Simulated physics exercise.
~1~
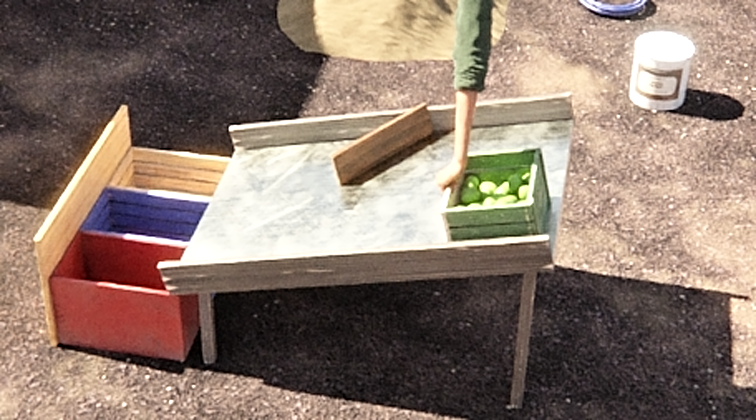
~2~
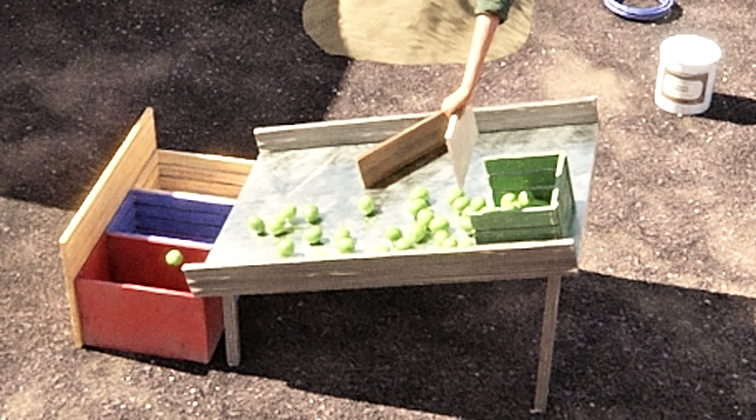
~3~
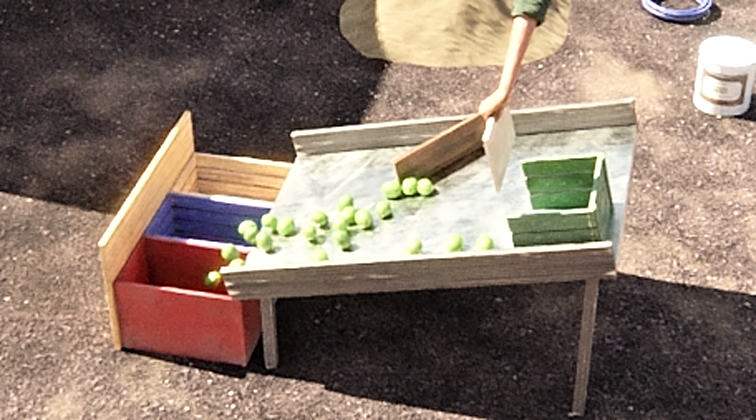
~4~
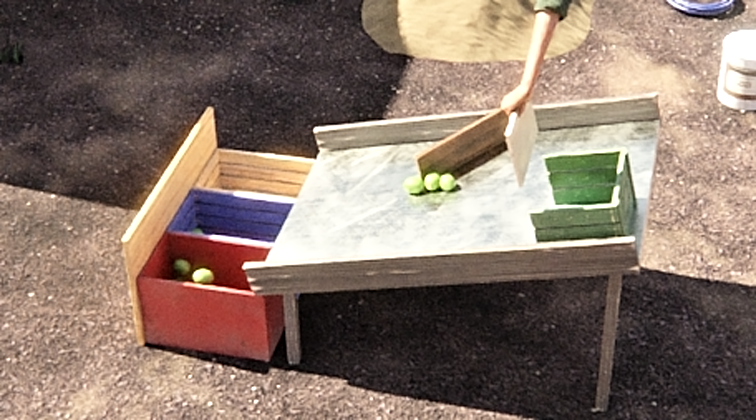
The clip shows a hand lifting a gate from a green pen of limes on a sloping table, letting them roll past an angled board toward red and blue totes, until the pen is empty and three limes remain resting against the board.
